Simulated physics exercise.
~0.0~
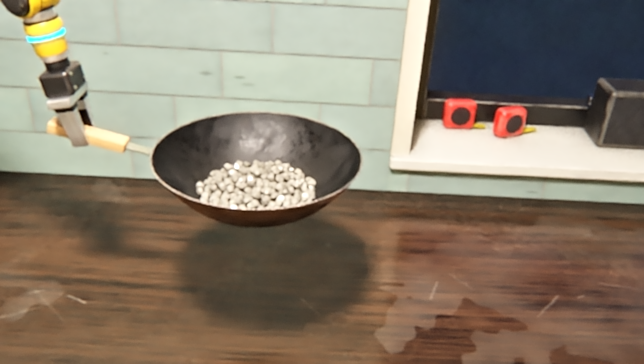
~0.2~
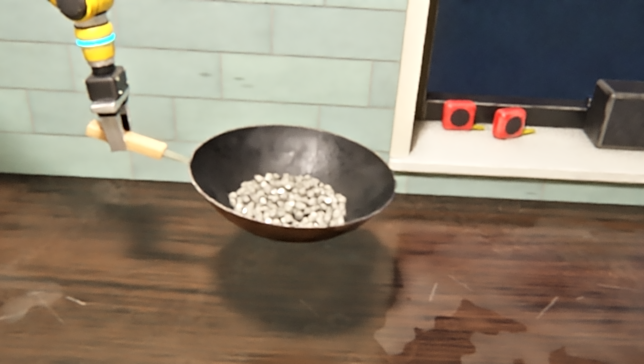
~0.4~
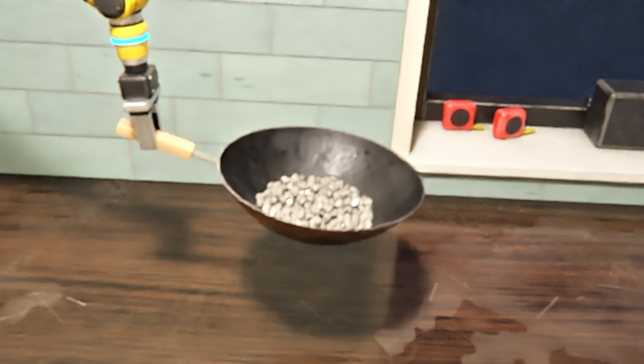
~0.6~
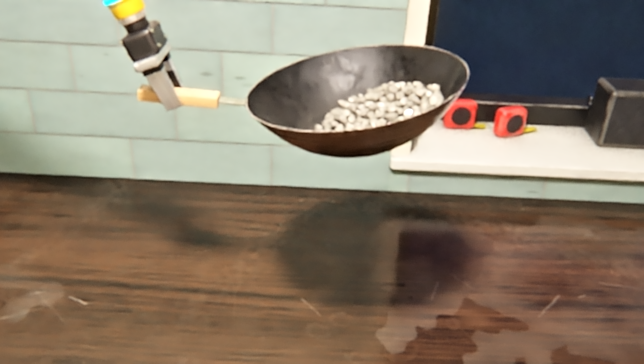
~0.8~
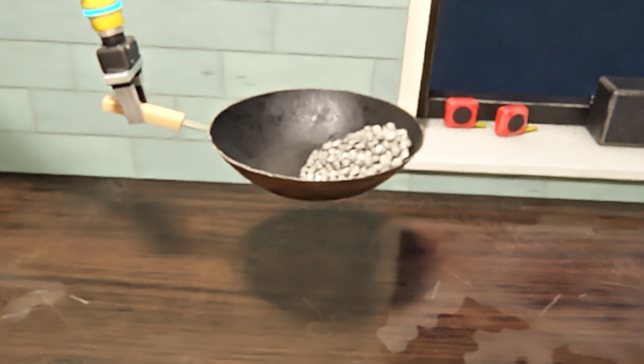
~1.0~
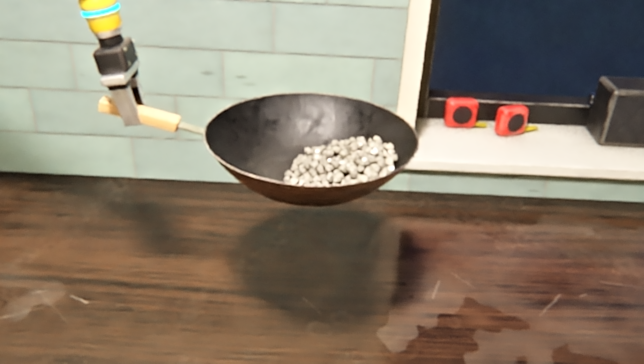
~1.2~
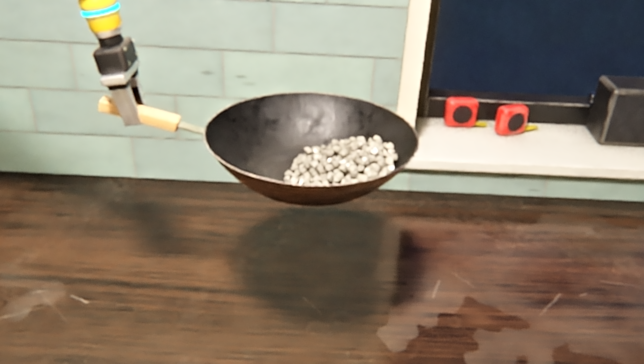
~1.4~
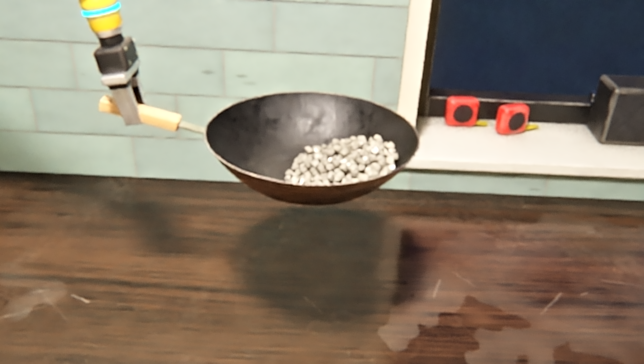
Robot arm carrying a wok of small pale pebbles rightward, lifting and tilting it, then lowering it back leftward and holding still.
